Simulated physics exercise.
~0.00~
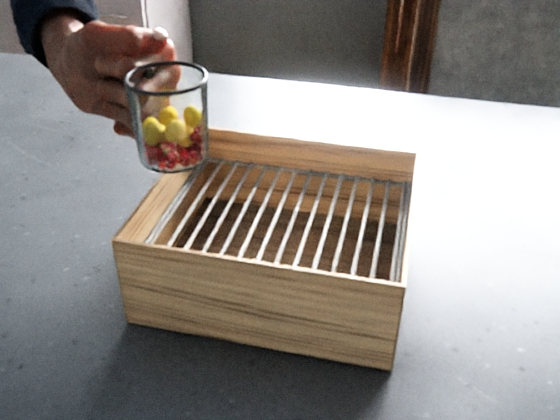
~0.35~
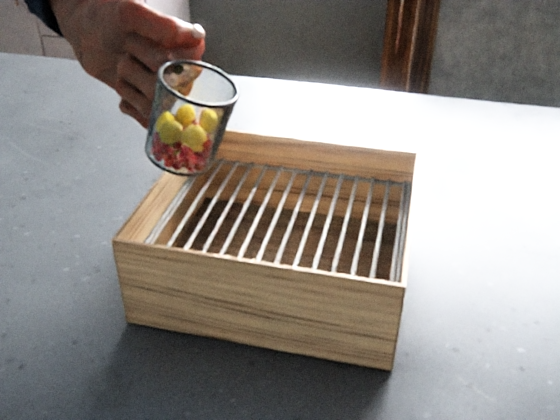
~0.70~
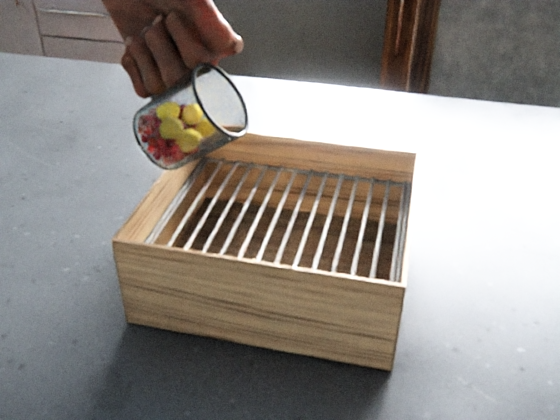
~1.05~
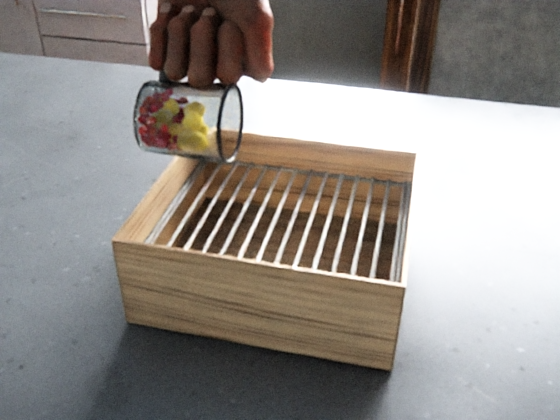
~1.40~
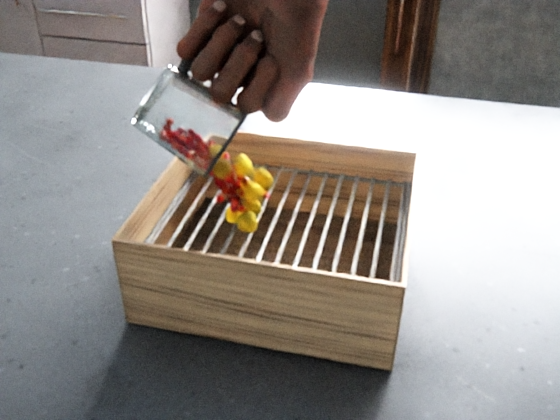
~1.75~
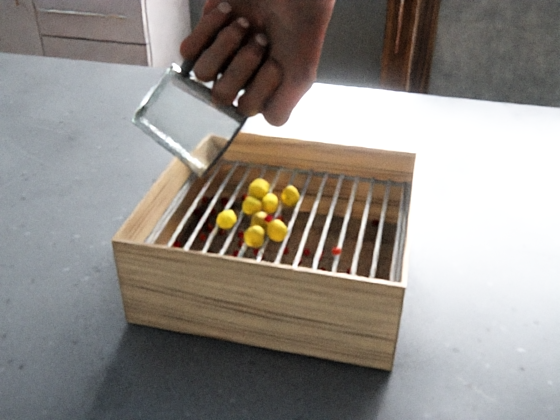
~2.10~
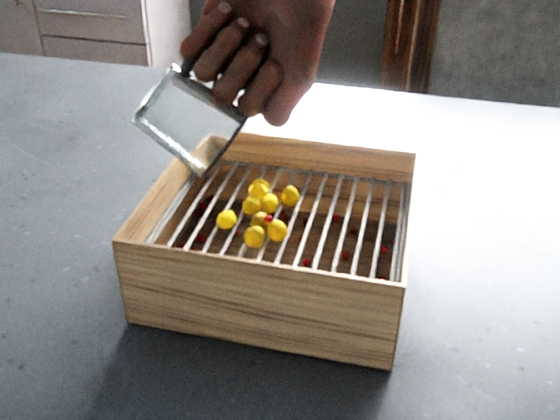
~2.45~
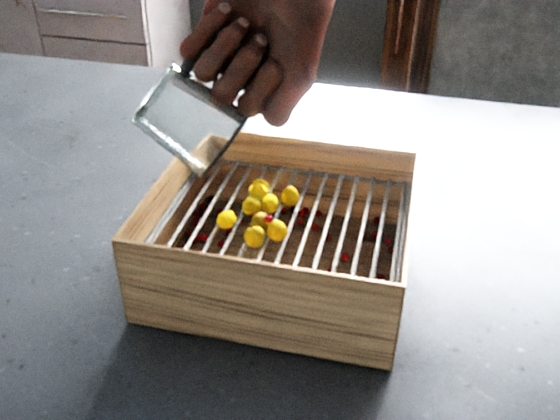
To begin with, a hand holds a clear glass of small red bits and larger yellow balls upright above the left side of an open wooden box spanned by thin metal bars. The hand moves a little right and tilts the glass until it lies on its side, with everything still inside. It tips further, and yellow and red pieces tumble out together onto the grille. The glass empties and stays tipped over the box. The yellow balls rest in a cluster on the bars, while nearly all the red bits drop through, leaving only a few caught above.
